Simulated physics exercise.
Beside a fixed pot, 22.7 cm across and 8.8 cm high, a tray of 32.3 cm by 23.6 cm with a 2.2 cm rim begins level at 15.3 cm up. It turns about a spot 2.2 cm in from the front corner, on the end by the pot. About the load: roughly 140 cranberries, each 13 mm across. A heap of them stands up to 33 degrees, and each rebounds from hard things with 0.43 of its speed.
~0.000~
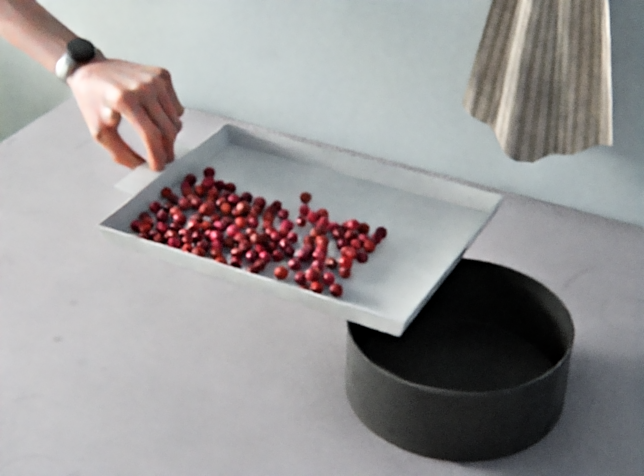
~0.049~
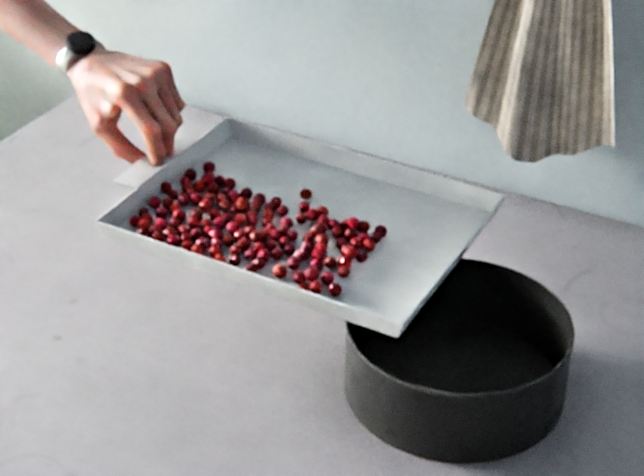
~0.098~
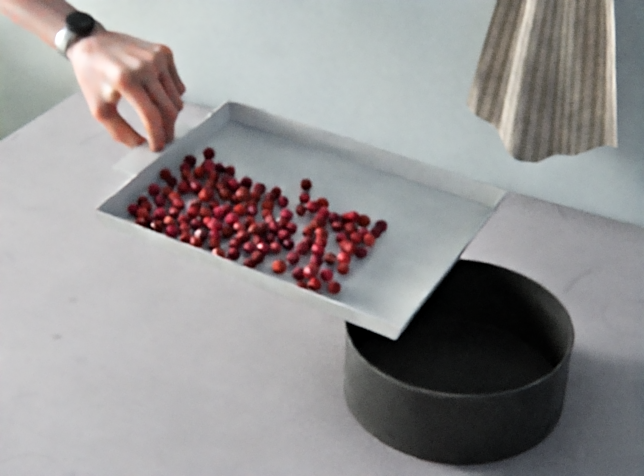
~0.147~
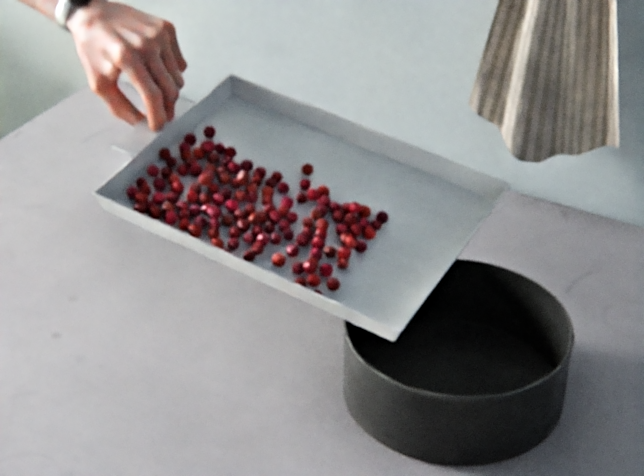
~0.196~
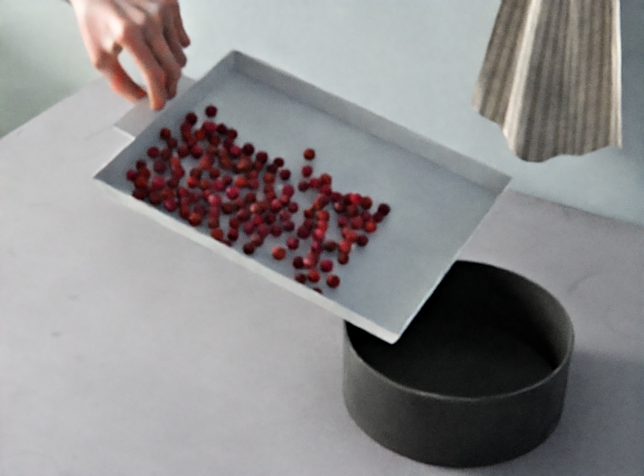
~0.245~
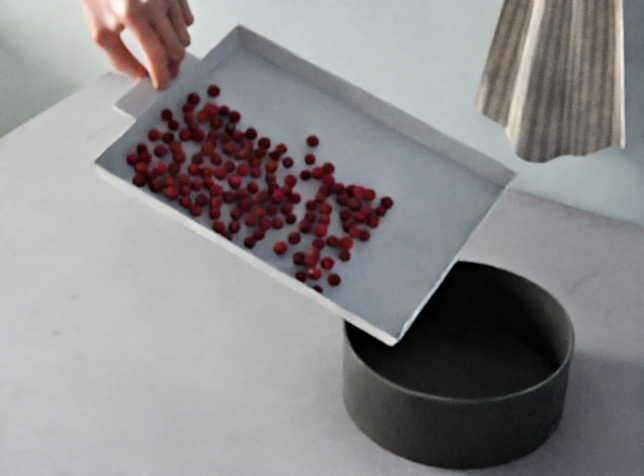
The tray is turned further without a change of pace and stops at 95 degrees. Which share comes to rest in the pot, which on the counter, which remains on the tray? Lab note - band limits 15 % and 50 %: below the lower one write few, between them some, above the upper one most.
Pot = few; counter = most; tray = few.
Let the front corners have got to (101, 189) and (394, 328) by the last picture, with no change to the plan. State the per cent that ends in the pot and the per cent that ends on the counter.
The pot gets 0 and the counter 100.
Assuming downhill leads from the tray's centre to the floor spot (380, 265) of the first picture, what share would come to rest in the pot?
My best guess is some 35 per cent.
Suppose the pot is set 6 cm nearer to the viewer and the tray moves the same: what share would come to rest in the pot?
With that change it comes to something like 60 in a hundred.
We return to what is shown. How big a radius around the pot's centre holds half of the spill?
That comes to near 20 cm.
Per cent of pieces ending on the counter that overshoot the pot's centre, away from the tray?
Around 90 per cent, give or take.
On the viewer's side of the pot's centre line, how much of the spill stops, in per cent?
Near 100 in a hundred.
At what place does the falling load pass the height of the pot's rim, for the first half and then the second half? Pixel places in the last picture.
Earlier half close to (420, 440), later half at (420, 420) in pixels.
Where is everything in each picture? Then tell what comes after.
Tray tilt 0 degrees, front corners at (106, 224) and (400, 316); middle of the pieces at (251, 234); pot at (460, 320), in the first picture.
Tray tilt 1 degrees, front corners at (105, 219) and (399, 318); middle of the pieces at (251, 231), in the second picture.
Tray tilt 4 degrees, front corners at (103, 208) and (398, 321), lowest corner right front; middle of the pieces at (250, 223), in the third picture.
Tray tilt 9 degrees, front corners at (102, 192) and (397, 324), lowest corner right front; middle of the pieces at (250, 210), in the fourth picture.
Tray tilt 14 degrees, front corners at (101, 176) and (396, 327), lowest corner right front; middle of the pieces at (251, 198), in the fifth picture.
Tray tilt 19 degrees, front corners at (102, 161) and (395, 331), lowest corner right front; middle of the pieces at (253, 188); pot at (458, 325). The tray's pace is about 105 degrees a second, in the sixth picture.
After 0.61 s, tilt 56 degrees; the tray holds 100 %, the pot 0 %.
After 0.85 s, tilt 81 degrees; the tray holds 65 %, the pot 0 %.
After 1.20 s, tilt 95 degrees; the tray holds 0 %, the pot 0 %.
In the end, at 1.9 s, pot 0 %, counter 100 %, tray 0 %.
